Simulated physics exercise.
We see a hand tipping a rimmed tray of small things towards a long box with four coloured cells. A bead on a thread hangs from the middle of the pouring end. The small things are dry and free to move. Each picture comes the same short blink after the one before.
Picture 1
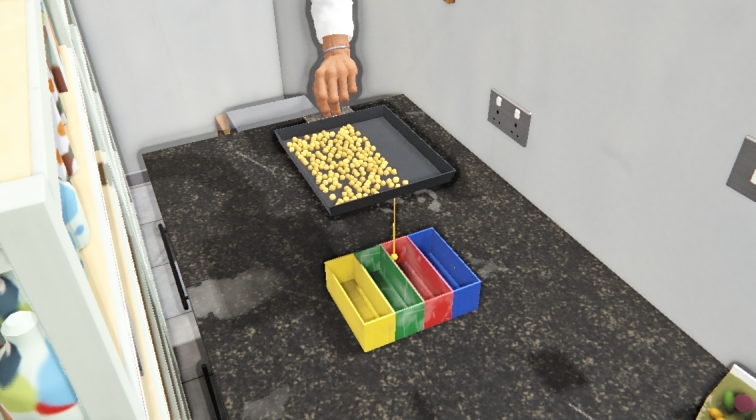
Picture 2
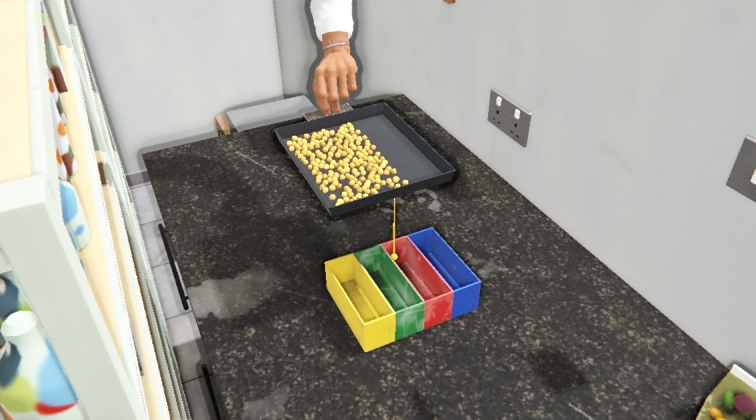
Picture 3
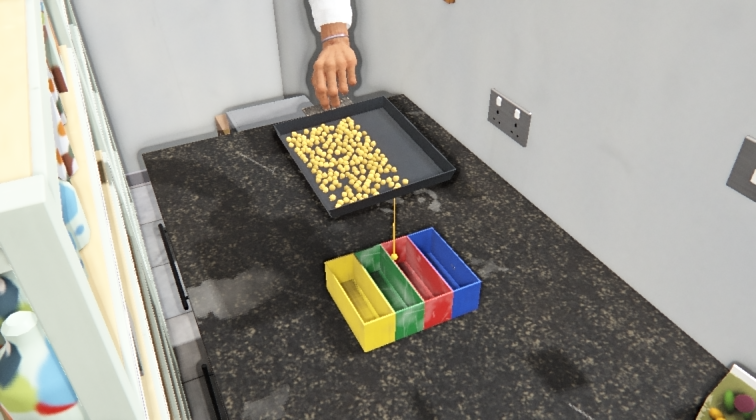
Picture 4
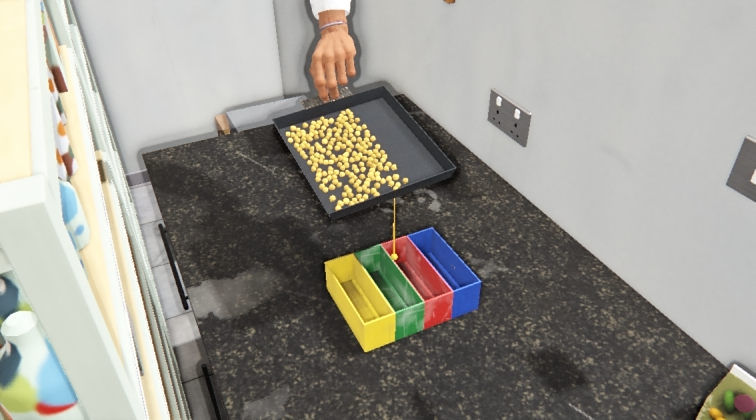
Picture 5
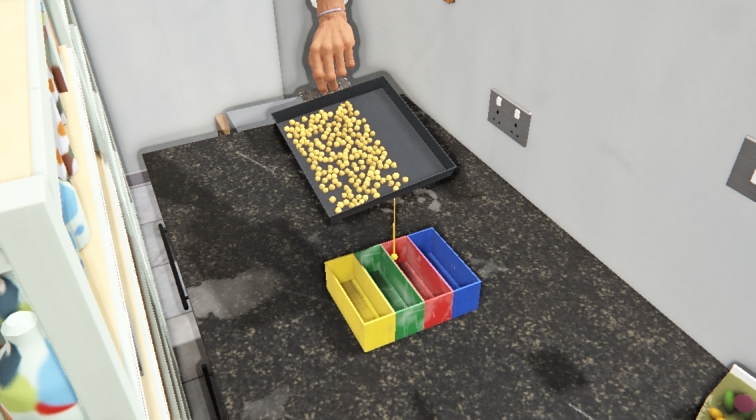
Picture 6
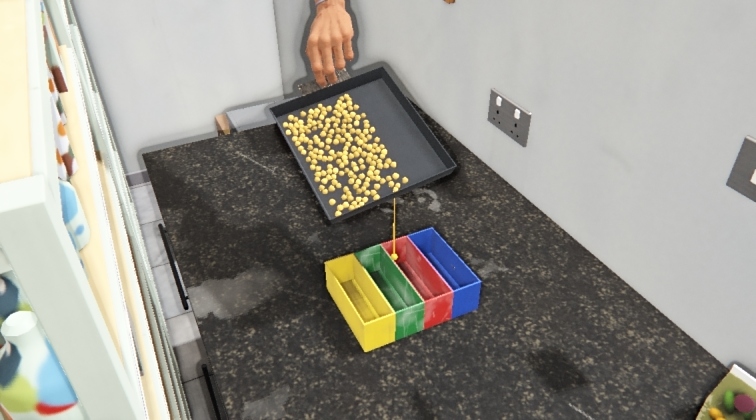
In the video, a hand holds the far side of a black tray of small yellow balls above a box with yellow, green, red and blue cells, then gradually raises that side as the near edge tilts slightly lower at left.
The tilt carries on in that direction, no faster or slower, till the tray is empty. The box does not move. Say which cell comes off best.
Fullest: The yellow cell.
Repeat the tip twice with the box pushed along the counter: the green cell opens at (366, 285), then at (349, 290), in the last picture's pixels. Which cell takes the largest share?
First that yellow cell, then the green one.
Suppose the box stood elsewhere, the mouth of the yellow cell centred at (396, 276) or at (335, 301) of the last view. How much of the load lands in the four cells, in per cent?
Near 0 % and 100 %.
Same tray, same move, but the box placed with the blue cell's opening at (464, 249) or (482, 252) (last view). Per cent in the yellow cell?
About 0 and 0 per cent.
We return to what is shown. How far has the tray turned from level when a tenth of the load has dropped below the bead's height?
Around 85° of tilt.
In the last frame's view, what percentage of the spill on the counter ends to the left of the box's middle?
Near 100 %.
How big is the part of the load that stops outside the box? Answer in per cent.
Close to 40 per cent.
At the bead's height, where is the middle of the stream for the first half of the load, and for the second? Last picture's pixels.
Around (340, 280) and then (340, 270).
Just after the last frame, tray tipped steeply; almost all on the tray; just a few falling or outside the box.
A moment on, tray tipped right over; roughly half on the tray; about a tenth in the yellow cell; roughly a third falling or outside the box.
Further on, tray tipped past a quarter turn; roughly half in the yellow cell; just a few in the green cell; just a few in the red cell; roughly half falling or outside the box.
When it is over, tray tipped past a quarter turn; roughly half in the yellow cell; just a few in the green cell; just a few in the red cell; not one in the blue cell; roughly half outside the box.
